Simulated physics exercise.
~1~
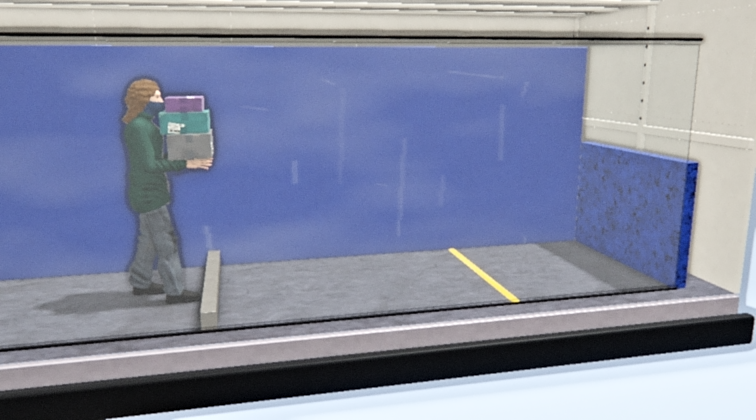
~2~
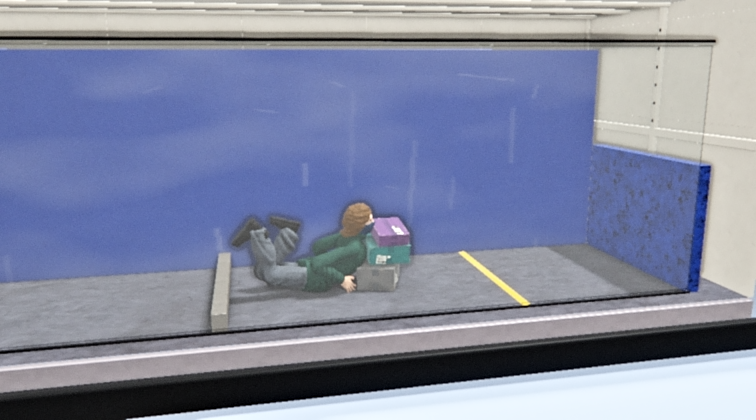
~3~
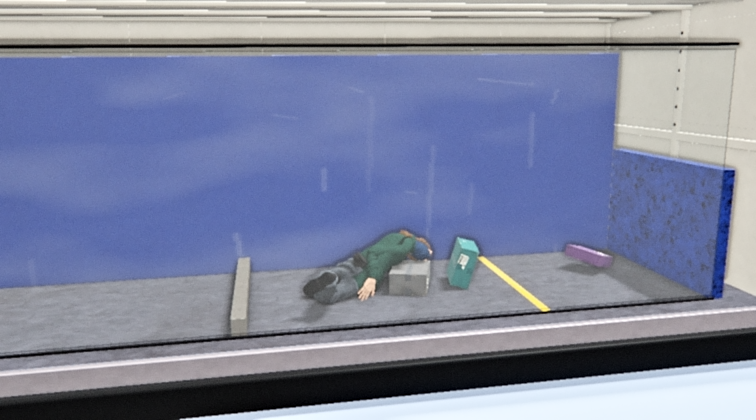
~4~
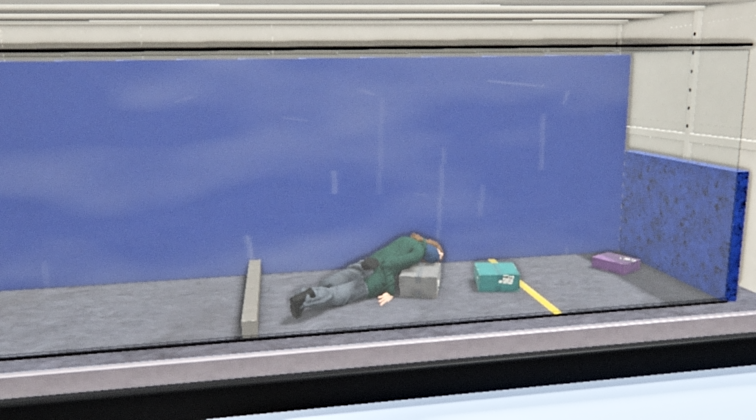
A long-haired figure carrying three stacked boxes pitches forward over a low rail and lands face down, the boxes spilling ahead; the purple one comes to rest beyond the yellow line, while the teal and grey ones stop short, the figure's head resting by the grey box.
